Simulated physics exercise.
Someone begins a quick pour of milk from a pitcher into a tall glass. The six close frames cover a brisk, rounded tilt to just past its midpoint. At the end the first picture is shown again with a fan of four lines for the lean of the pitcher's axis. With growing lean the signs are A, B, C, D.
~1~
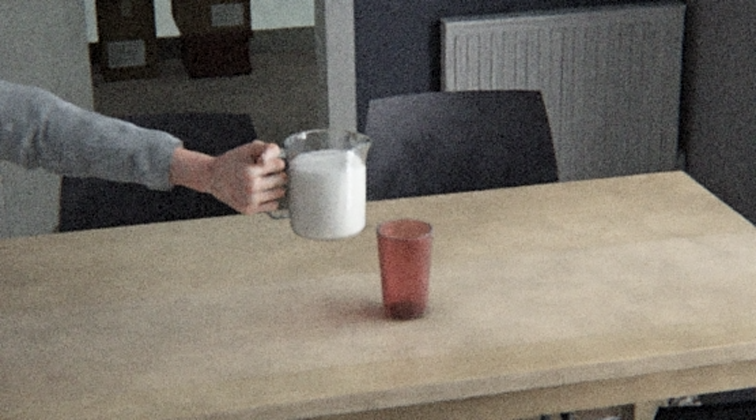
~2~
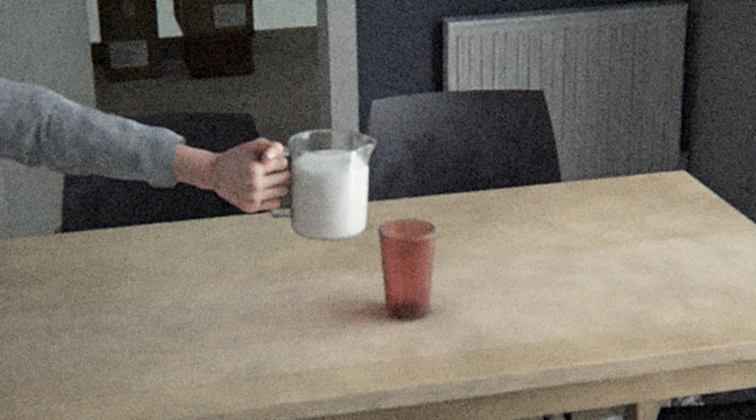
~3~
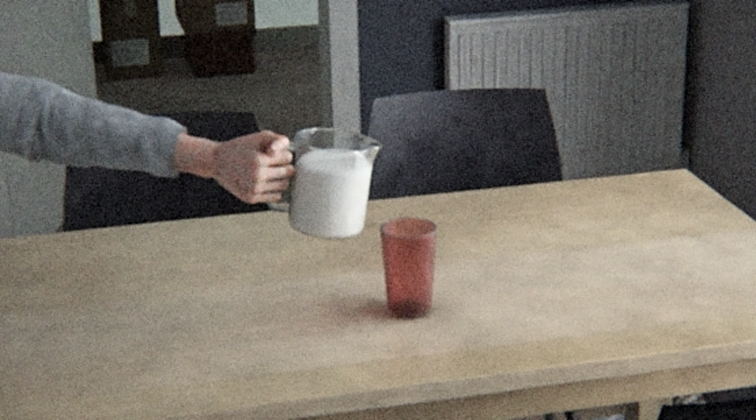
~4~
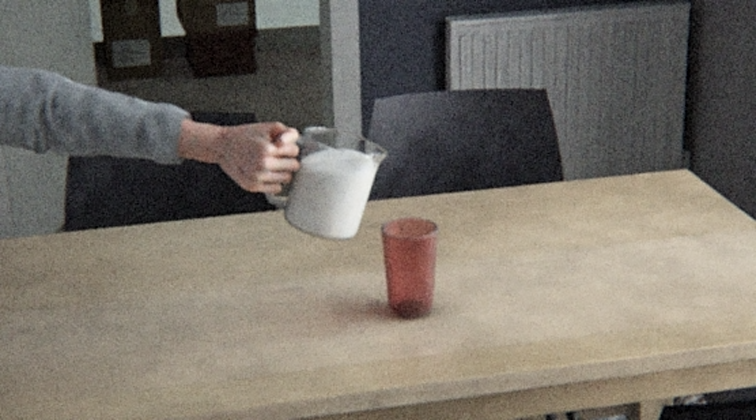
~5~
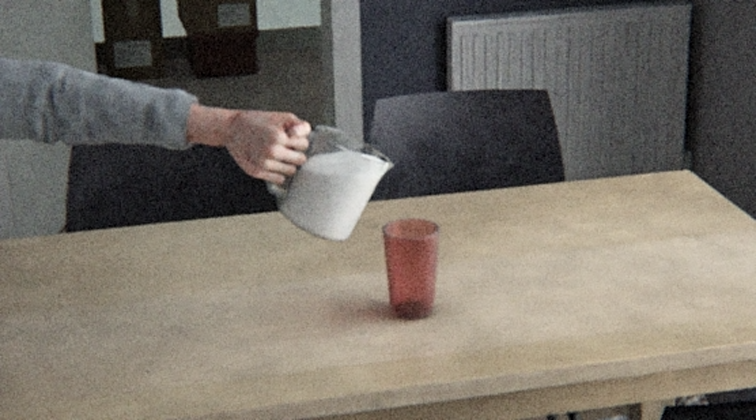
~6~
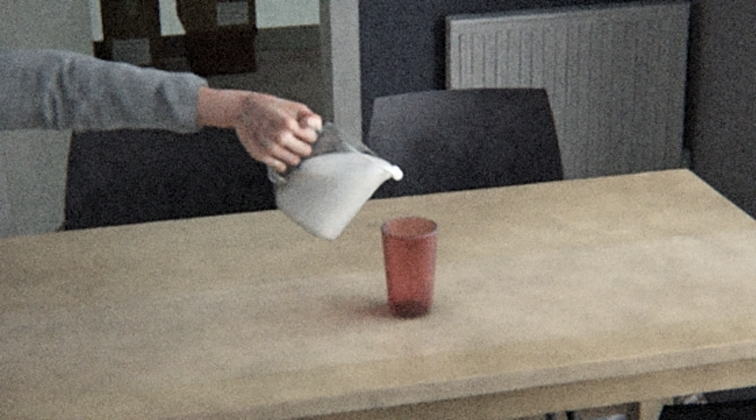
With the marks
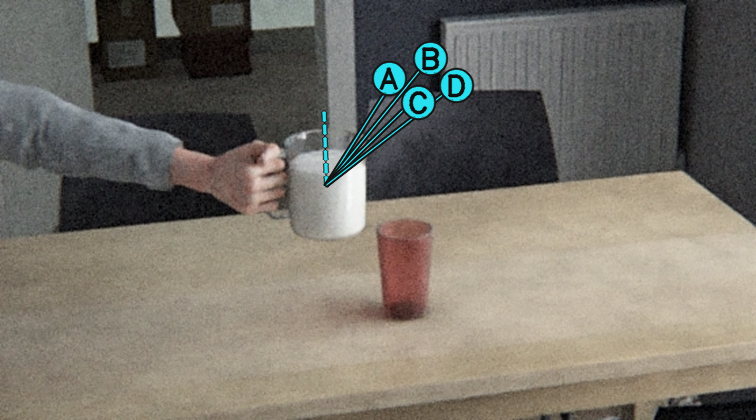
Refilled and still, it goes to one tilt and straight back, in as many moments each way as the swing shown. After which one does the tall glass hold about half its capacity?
Use mark D.
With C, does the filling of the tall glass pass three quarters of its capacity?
No, it does not.
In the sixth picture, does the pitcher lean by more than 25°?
Yes, it does.
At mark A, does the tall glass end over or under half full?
Under half.
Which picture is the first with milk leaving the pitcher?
In picture 6.
In cyan, A at (383, 95); B at (419, 71); C at (402, 110); D at (442, 95).
With A, the tall glass ends with about 9 % of what it can hold.
With B, the tall glass ends with about 20 % of what it can hold.
With C, the tall glass ends with about 34 % of what it can hold.
With D, the tall glass ends with about 52 % of what it can hold.
